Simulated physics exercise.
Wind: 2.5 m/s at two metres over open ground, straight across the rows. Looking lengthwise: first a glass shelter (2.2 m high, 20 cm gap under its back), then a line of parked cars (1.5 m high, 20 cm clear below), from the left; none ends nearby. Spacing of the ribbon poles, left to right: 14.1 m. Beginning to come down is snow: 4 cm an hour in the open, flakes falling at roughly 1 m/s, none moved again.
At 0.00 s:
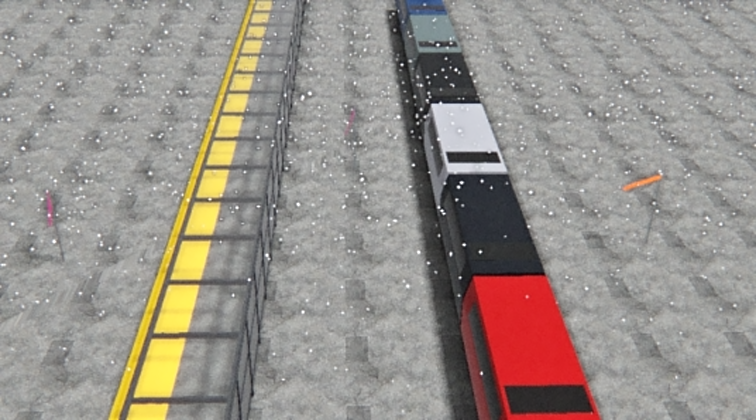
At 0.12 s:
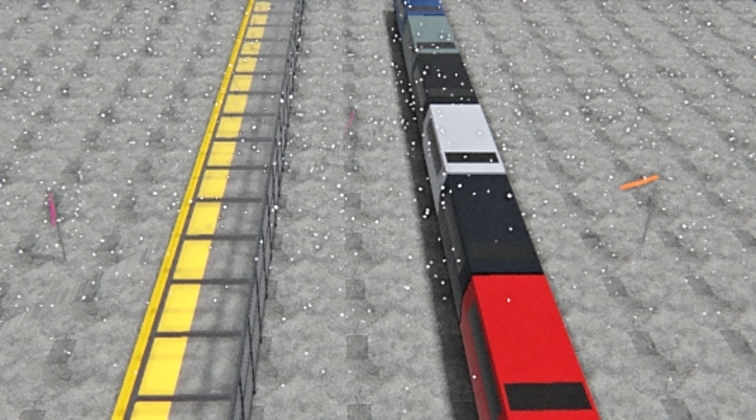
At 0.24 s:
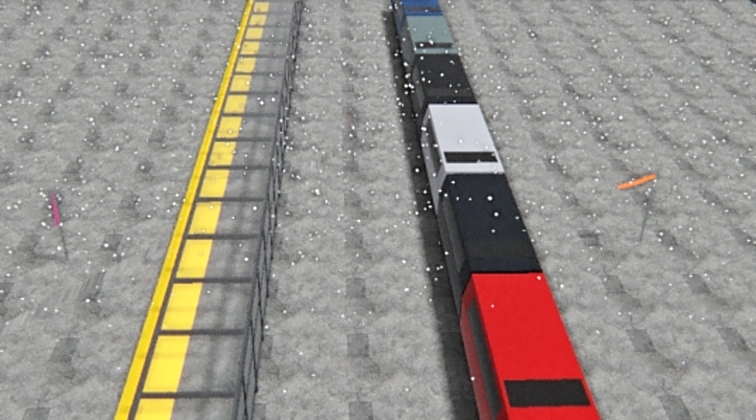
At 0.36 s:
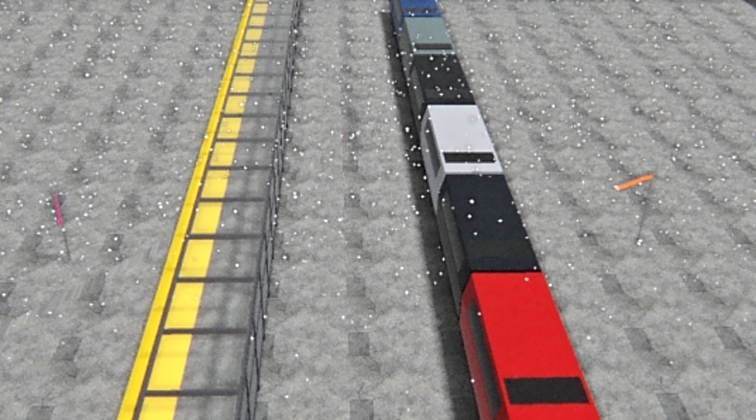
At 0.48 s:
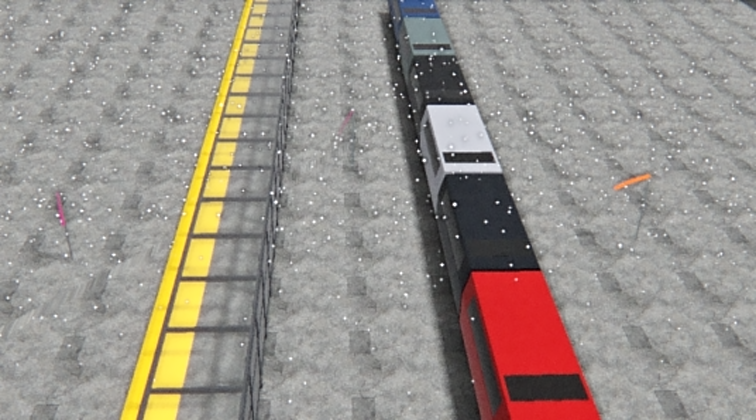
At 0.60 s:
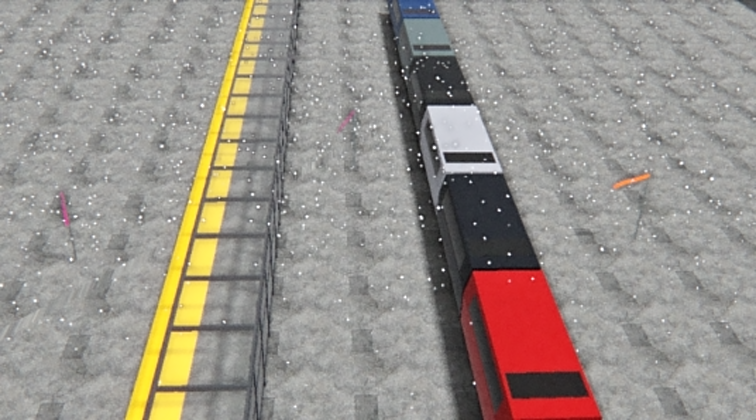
Line of parked cars standing still beside a long glass shelter as light snow falls and an orange ribbon streams left.
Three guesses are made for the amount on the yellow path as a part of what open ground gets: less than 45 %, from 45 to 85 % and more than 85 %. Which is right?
From 45 to 85 % of the open amount.
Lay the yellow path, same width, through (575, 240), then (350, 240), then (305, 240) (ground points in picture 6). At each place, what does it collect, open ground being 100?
In turn about 90 %, 90 %, 90 %.
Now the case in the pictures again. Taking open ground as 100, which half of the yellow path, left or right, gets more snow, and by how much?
The left half, by about 25 points.
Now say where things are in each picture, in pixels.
In the first frame, the left ribbon ends at (50, 226), hanging almost straight.
In the second frame, the right ribbon ends at (621, 188), leaning 65 degrees to the left and the yellow one passes (190, 244).
In the third frame, above the rows the flakes slant 75 degrees from upright, towards the left and the top of the line of parked cars crosses (472, 161).
In the fourth frame, the left ribbon ends at (60, 225), hanging almost straight and the yellow one passes (206, 194).
In the fifth frame, the right ribbon ends at (615, 188), leaning 65 degrees to the left and above the rows the flakes slant 75 degrees from upright, towards the left.
In the sixth frame, the top of the glass shelter crosses (248, 138).
After 10 minutes open ground has 7 mm and the yellow path 5 mm.
After 30 minutes open ground has 20 mm and the yellow path 15 mm.
After 60 minutes open ground has 40 mm and the yellow path 29 mm, so the yellow path has 73 % of the open amount; the left half of it has 86 %, the right half 60 %.
